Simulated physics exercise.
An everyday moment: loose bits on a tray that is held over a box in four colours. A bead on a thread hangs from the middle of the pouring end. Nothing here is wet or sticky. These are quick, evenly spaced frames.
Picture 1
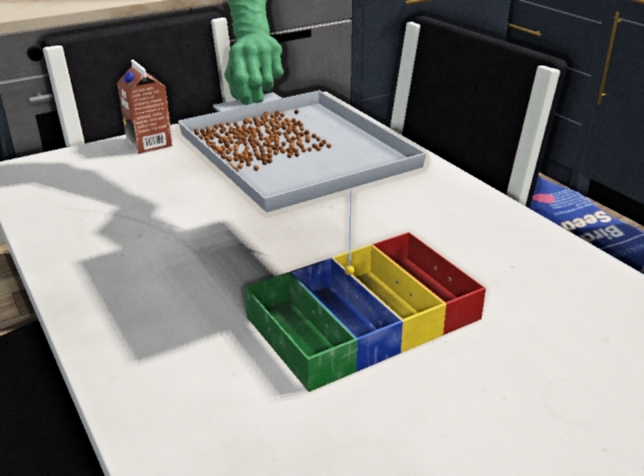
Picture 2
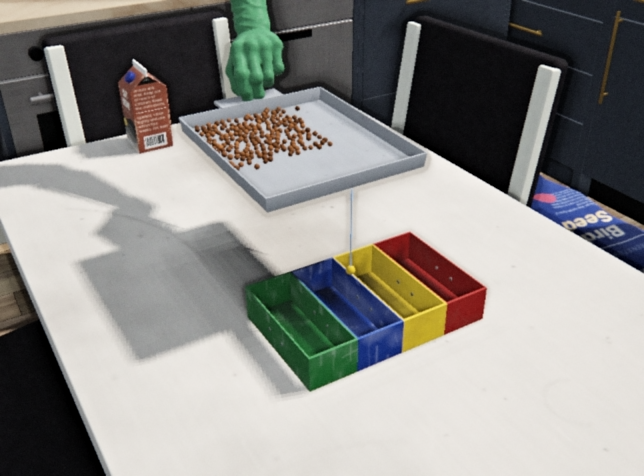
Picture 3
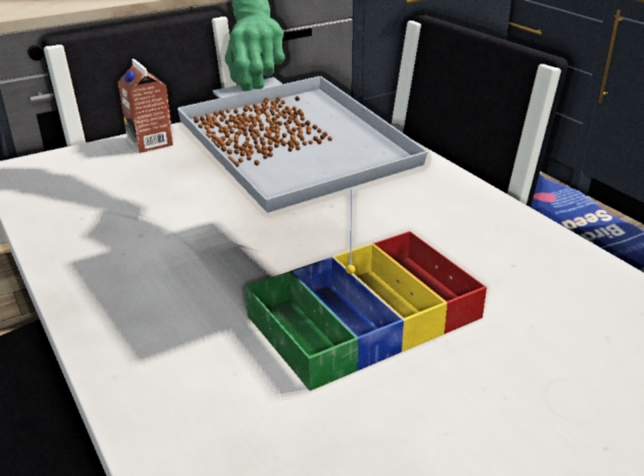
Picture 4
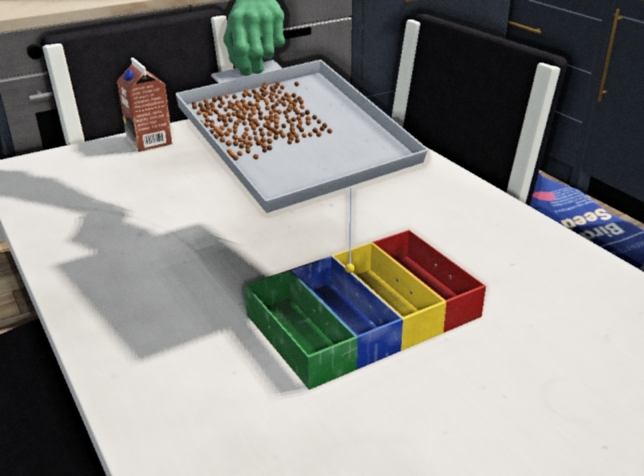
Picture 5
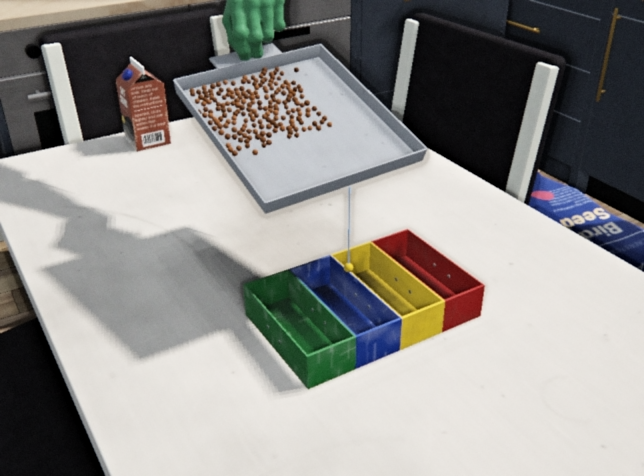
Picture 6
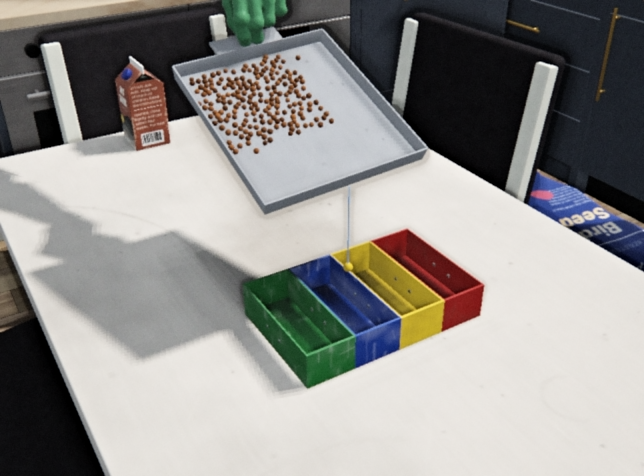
A white table with dark chairs around it, in a room with dark cabinets, is seen from above at an angle by a still camera. A green hand holds a grey tray of small brown balls above an open box with green, blue, yellow and red cells, a small carton standing at left. The hand rises, gradually tilting the tray toward the viewer, its near left corner lowest, while the balls spread slightly.
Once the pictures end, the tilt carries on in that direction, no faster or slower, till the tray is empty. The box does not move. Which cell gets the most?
Fullest: The green cell.
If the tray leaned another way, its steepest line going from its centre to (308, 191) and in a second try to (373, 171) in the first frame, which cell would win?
The first try: That green cell. The second: The cell in red.
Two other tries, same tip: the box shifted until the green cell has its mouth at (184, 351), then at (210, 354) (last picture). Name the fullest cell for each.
At the first place the yellow one, at the second that yellow cell.
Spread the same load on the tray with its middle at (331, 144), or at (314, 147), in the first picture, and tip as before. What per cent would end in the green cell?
Near 40 % and 40 %.
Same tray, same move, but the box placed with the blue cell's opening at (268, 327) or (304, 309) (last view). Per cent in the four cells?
In turn 100 and 100 in a hundred.
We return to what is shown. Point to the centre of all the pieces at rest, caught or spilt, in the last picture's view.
At about (319, 348).
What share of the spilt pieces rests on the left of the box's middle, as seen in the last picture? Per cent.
About 80 per cent.
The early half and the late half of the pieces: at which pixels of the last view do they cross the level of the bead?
Around (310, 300) and then (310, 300).
Just after the last frame, tray tipped steeply; the larger part on the tray; just a few in the green cell; roughly a quarter falling or outside the box.
A moment on, tray tipped past a quarter turn; roughly two thirds on the tray; roughly a quarter in the green cell; about a tenth in the blue cell; just a few in the yellow cell; about a tenth falling or outside the box.
Further on, tray tipped past a quarter turn; roughly two thirds in the green cell; roughly a quarter in the blue cell; just a few in the yellow cell; about a tenth falling or outside the box.
When it is over, tray tipped past a quarter turn; roughly two thirds in the green cell; roughly a quarter in the blue cell; just a few in the yellow cell; not one in the red cell; about a tenth outside the box.
